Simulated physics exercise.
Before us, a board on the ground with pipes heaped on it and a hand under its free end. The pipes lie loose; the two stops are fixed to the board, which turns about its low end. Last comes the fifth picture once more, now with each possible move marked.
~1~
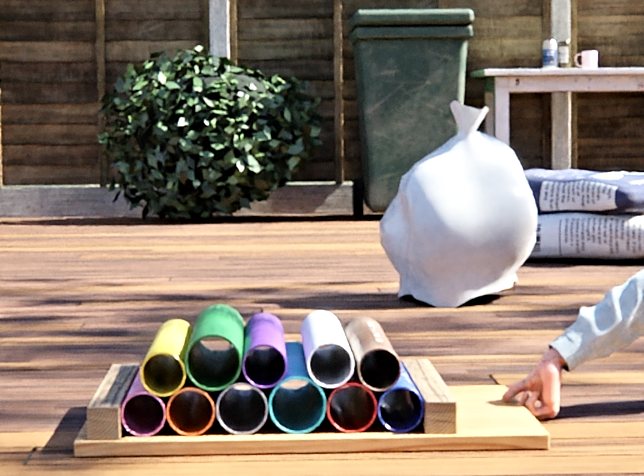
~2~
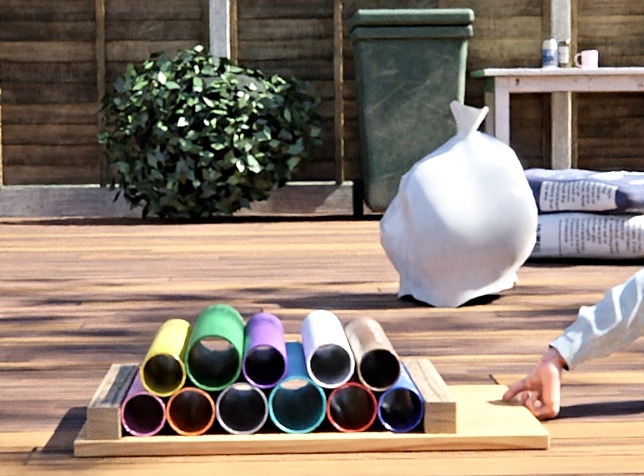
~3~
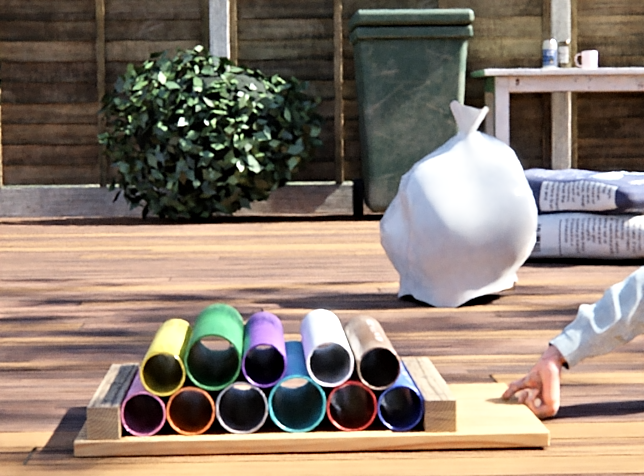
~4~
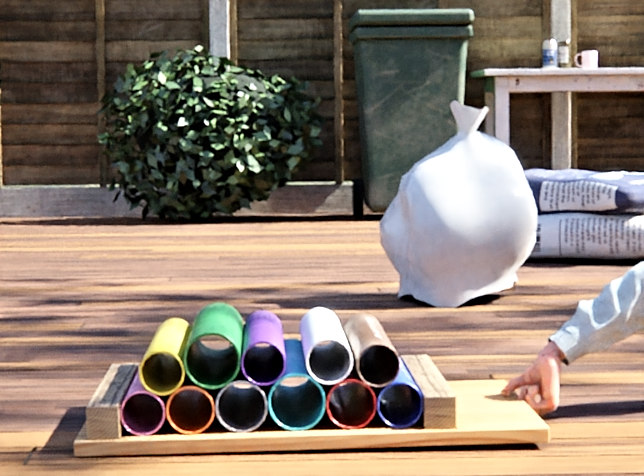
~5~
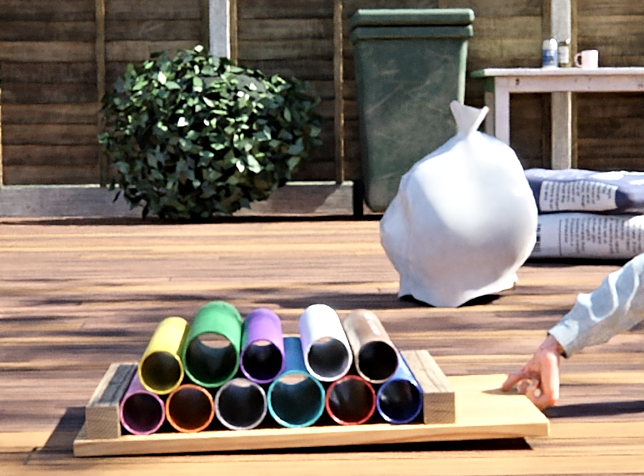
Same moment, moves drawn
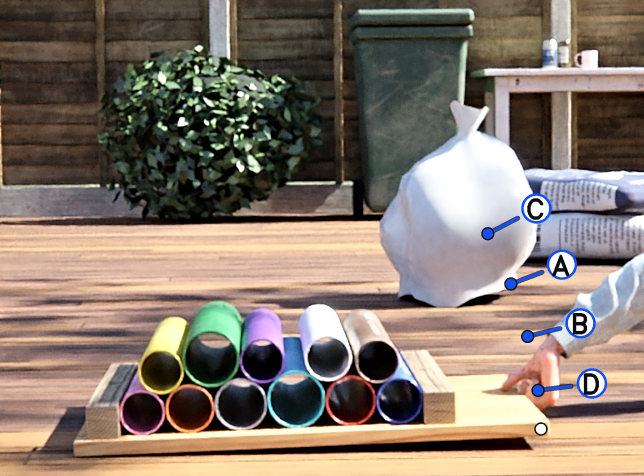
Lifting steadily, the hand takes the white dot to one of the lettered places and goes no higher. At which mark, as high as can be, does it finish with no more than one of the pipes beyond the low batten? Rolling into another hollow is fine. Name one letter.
Up to A.
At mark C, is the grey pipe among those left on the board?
The grey pipe: Yes.
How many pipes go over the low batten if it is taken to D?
The count is none.
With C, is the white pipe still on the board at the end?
The white pipe: Yes.
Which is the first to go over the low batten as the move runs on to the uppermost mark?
It is the yellow one.
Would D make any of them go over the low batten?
No, at D.
On the marked copy, A at (511, 284); B at (528, 336); C at (488, 234); D at (538, 390); the white dot at (541, 429).
Following A. Soon after the start, board at 14°.
Later, board at 20°.
In the end, board at 20°, none over the low batten.
As for the rest, B none over the low batten; C two over the low batten (yellow, green); D none over the low batten.
